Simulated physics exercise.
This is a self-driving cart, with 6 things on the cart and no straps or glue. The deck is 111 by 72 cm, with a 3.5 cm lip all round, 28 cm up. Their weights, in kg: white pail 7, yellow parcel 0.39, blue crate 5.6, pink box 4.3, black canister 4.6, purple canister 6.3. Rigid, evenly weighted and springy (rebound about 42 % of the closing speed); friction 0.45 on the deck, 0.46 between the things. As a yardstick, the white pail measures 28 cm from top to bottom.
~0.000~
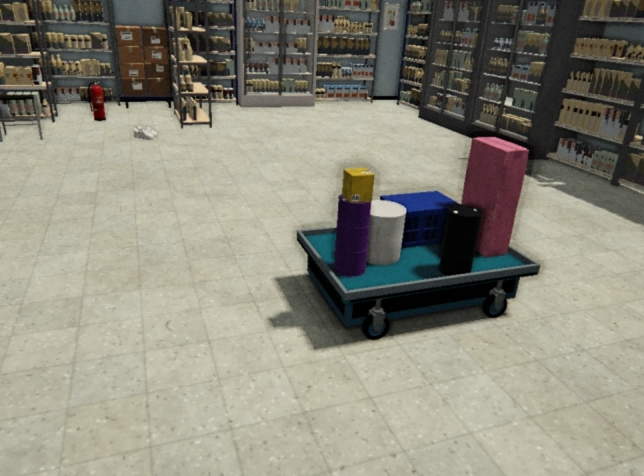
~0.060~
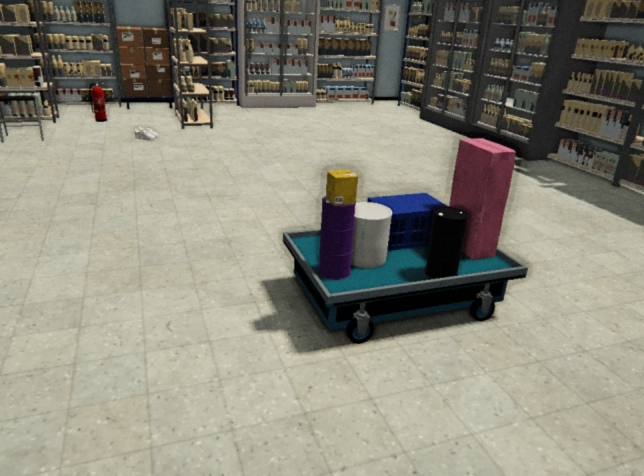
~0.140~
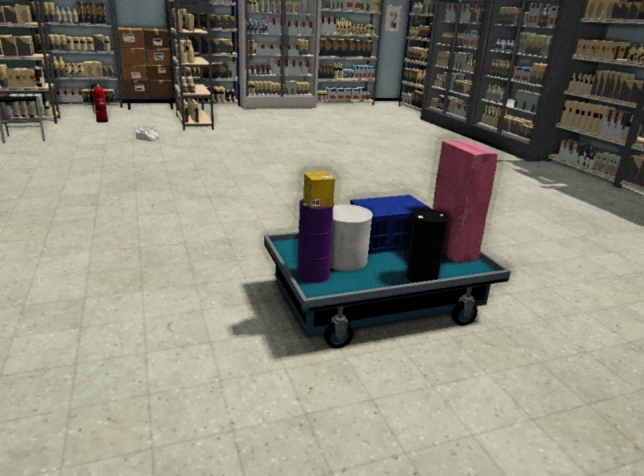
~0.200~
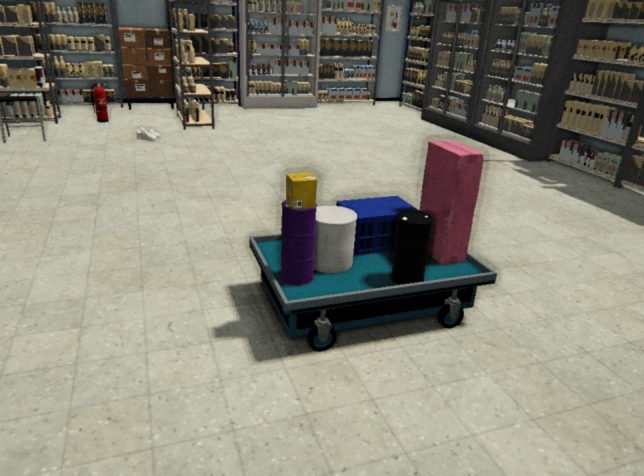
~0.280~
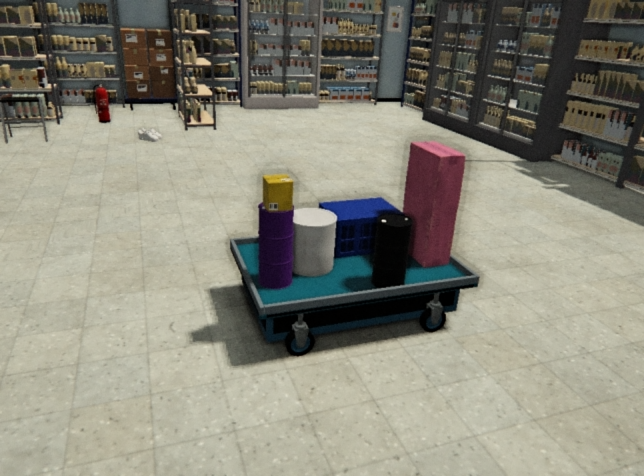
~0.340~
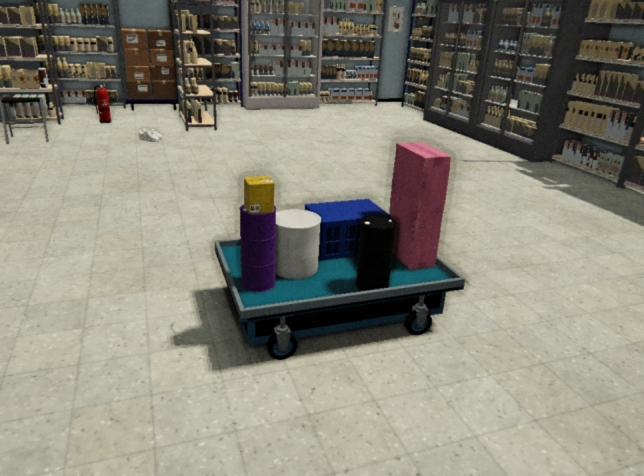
A teal cart on dark wheels rolls steadily leftward and slightly nearer across a pale tiled floor, seen from above in a room lined with stocked shelves. On its lipped deck stand a purple canister and yellow parcel at left, a white pail, a blue crate behind, a black canister in front, and a tall pink box at right. The load rides along upright, while the camera stays still.
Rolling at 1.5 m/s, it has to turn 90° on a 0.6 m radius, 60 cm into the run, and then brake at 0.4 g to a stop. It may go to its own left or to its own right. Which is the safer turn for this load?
Fewer things are lost with the left turn.
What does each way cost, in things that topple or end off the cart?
Left: 4; right: 5.
Turning left. Around 0.64 s, cart 96 cm along, turned 20°; yellow parcel at 20° to upright near (155, 204); white pail shifted 12 cm near (210, 264); purple canister at 19° to upright.
Around 1.34 s, cart 199 cm along, turned 90°; white pail at 69° to upright; black canister shifted 10 cm.
Around 1.74 s, cart 213 cm along, turned 90°, stopped; white pail now off the cart; pink box at 27° to upright; black canister shifted 10 cm.
Finally (2.3 s), off the cart, white pail, yellow parcel and purple canister; on their side or leaning hard on the cart, pink box; not toppled but over 10 cm from the start, black canister; blue crate still in place (within 10 cm).
Turning right instead, white pail, yellow parcel, pink box, black canister and purple canister tipped over or off the cart, 5 of 6 in all.
